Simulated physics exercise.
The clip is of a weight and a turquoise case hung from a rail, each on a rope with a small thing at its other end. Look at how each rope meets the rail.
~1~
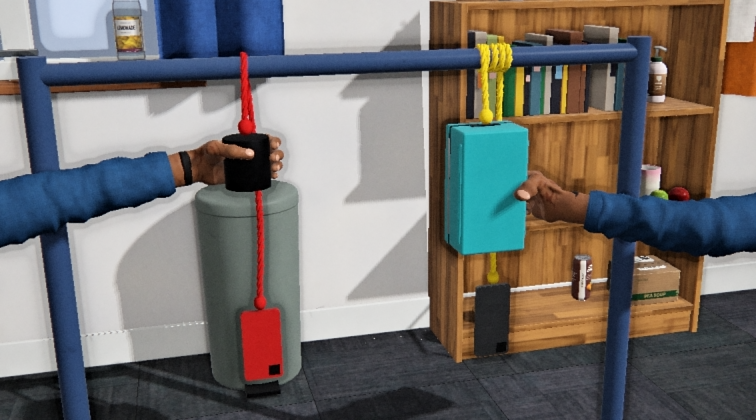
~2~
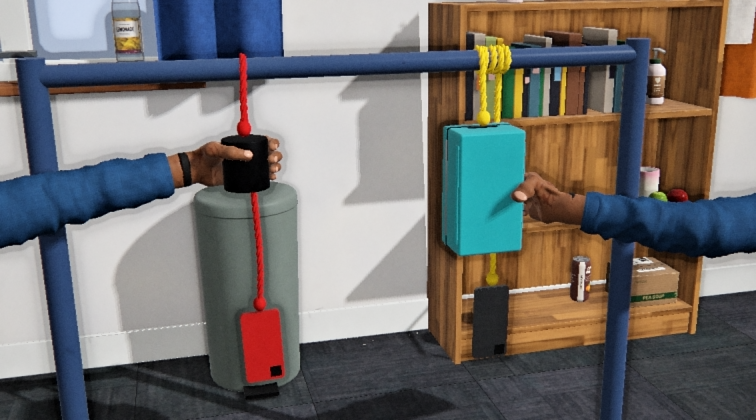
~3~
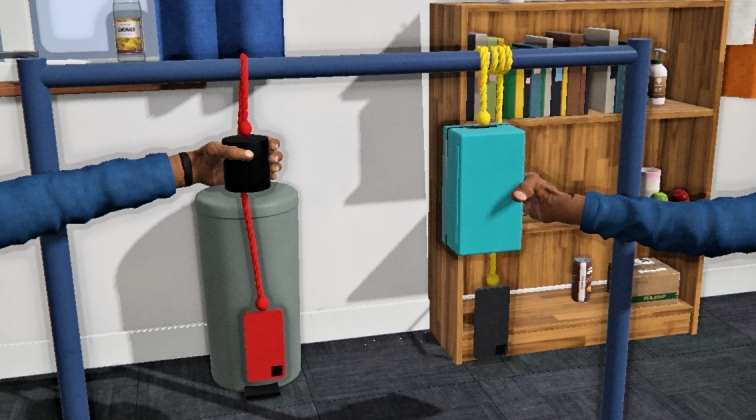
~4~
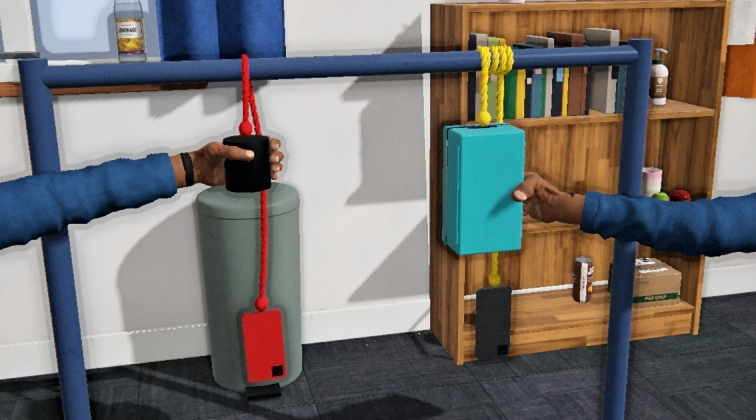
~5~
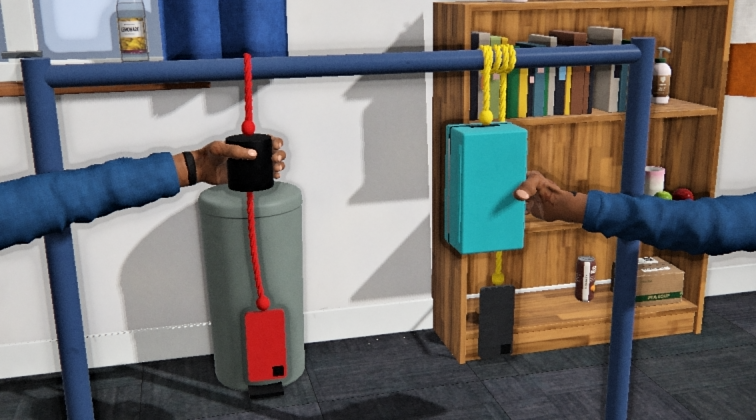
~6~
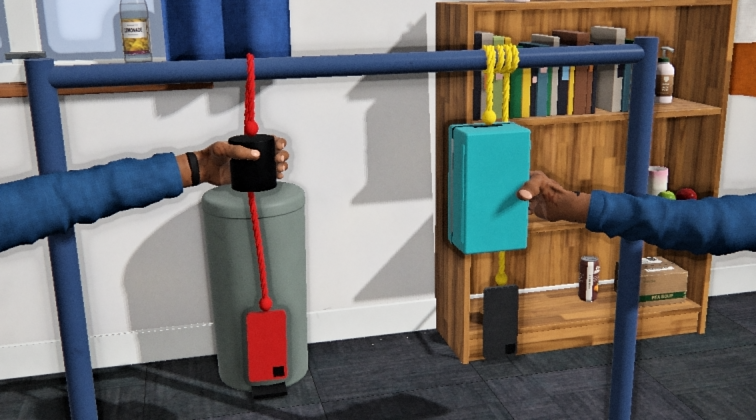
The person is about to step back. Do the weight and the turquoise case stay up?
Outcome: The weight drops, the turquoise case keeps its height.
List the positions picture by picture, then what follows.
In the first picture, weight (247, 162); turquoise case (485, 187); left phone (262, 345); right phone (492, 320).
In the second picture, weight (246, 163); turquoise case (482, 188).
In the third picture, weight (246, 163); turquoise case (482, 188).
In the fourth picture, weight (247, 163); turquoise case (482, 188).
In the fifth picture, weight (250, 162); turquoise case (484, 187).
In the sixth picture, weight (253, 163); turquoise case (487, 187); left rope only laid over the rail; right rope wound several times round the rail.
Then, 0.52 s past the final frame, weight dropping; turquoise case still up near (488, 175).
Then, 0.90 s past the final frame, weight on the floor; turquoise case still up near (490, 181).
When it is over, weight on the floor; turquoise case still up near (487, 183). The weight pulls its rope through and the turquoise case stays hanging.
